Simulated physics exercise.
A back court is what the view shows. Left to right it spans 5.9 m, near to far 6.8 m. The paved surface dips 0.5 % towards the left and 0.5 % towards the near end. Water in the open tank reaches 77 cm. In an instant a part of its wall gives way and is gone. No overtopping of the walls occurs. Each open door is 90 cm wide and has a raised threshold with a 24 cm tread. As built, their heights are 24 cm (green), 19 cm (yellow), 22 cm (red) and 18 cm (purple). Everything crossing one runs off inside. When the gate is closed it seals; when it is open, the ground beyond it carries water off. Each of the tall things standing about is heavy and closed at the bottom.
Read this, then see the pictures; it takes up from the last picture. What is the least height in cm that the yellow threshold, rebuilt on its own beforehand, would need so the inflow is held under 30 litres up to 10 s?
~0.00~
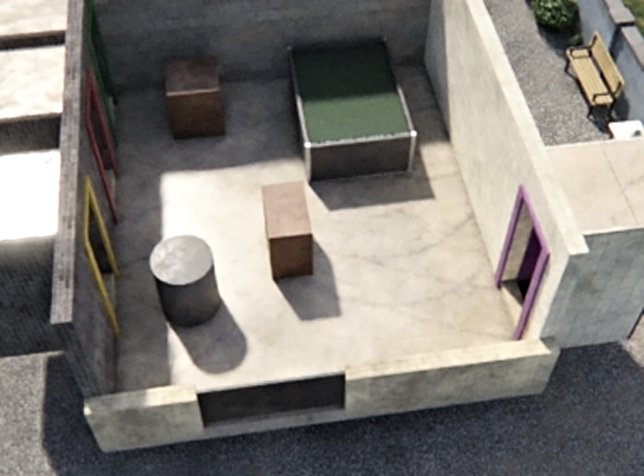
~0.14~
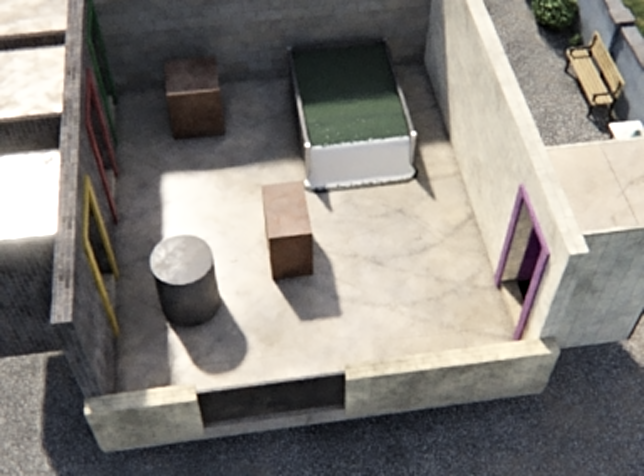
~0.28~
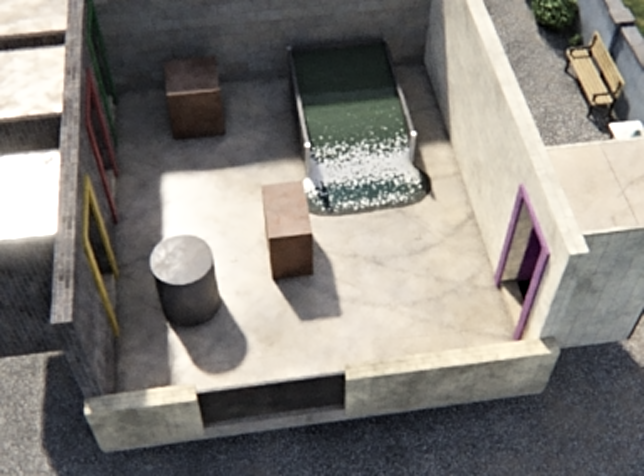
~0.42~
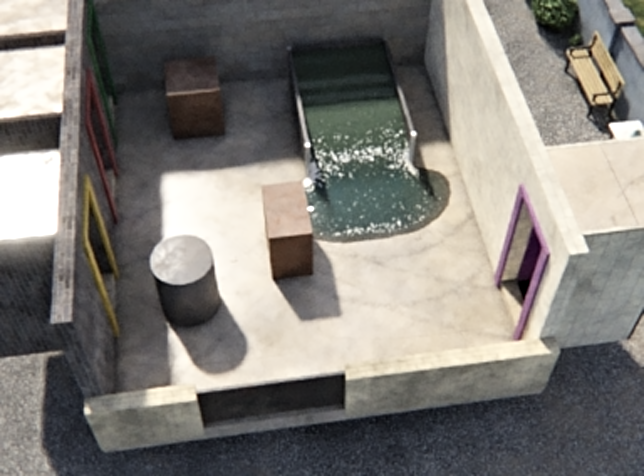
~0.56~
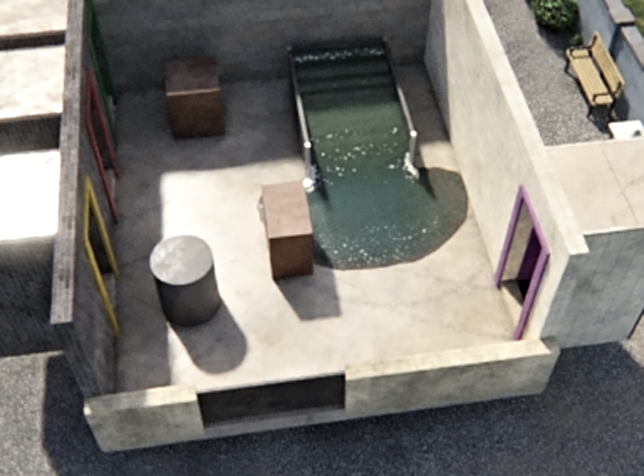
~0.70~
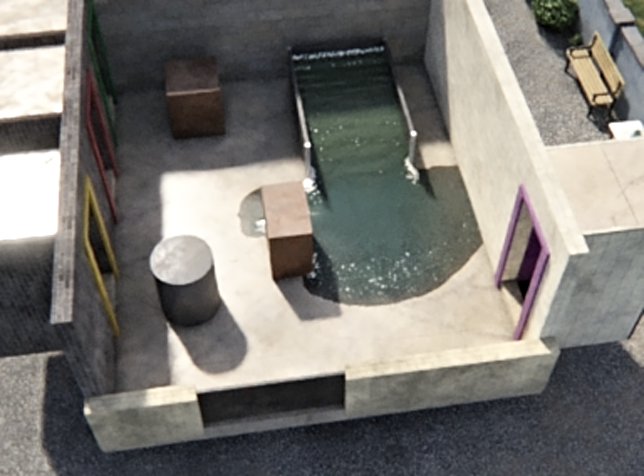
Around 10 cm would be enough.
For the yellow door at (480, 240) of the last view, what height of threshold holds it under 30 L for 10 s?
Minimum: Close to 14.0 cm.
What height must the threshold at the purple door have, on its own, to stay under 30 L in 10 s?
I'd raise purple to close to 24 cm.
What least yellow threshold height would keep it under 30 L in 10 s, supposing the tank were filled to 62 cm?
The step would need to be some 7.5 cm high.
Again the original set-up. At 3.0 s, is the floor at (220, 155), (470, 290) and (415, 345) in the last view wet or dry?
So the three spots come out spared, swamped, swamped, in that order.
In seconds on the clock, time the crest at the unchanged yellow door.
Crest at t of about 6.5 s.
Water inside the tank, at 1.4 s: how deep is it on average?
It averages near 41 cm.
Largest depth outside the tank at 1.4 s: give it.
Close to 38 centimetres.
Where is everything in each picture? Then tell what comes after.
The first frame shows still water, 77 cm deep, in the open tank at (348, 93); the yellow door at (102, 265) is dry.
In the second frame, the gap is at (359, 165), the front 0.2 m out at (316, 190); the back of the open tank holds 77 cm.
In the third frame, water pours out at (359, 165) and has run 0.8 m, to (335, 213); about 12 cm deep outside, 77 cm at the back.
In the fourth frame, the gap is at (359, 167), the front 1.3 m out at (337, 239); the back of the open tank holds 76 cm.
In the fifth frame, the front is at (369, 265), 1.9 m from the gap at (359, 167); 4.9 m2 of floor is wet, 71 cm left at the back.
In the sixth frame, the gap is at (359, 167), the front 2.6 m out at (365, 301); the back of the open tank holds 64 cm; 2.4 m in a straight line remain to the yellow door at (102, 265).
After 1.4 s water covers 40 % of the floor, deepest (38 cm) near (359, 391); it has not reached the yellow door.
After 3.0 s water covers 60 % of the floor, deepest (40 cm) near (518, 370); 4 cm at the yellow door, 0 litres in over its 19 cm threshold.
After 10.0 s water covers 100 % of the floor, deepest (16 cm) near (213, 87); 8 cm at the yellow door, 0 litres in over its 19 cm threshold.
At the yellow door as built, the water arrived by 2.6 s and peaked near 16 cm at 6.4 s.
Run again over the same 10 s with other heights there, 48 litres in over 8.5 cm, 22 litres over 11 cm. The limit of 30 litres is kept from about 10 cm up.
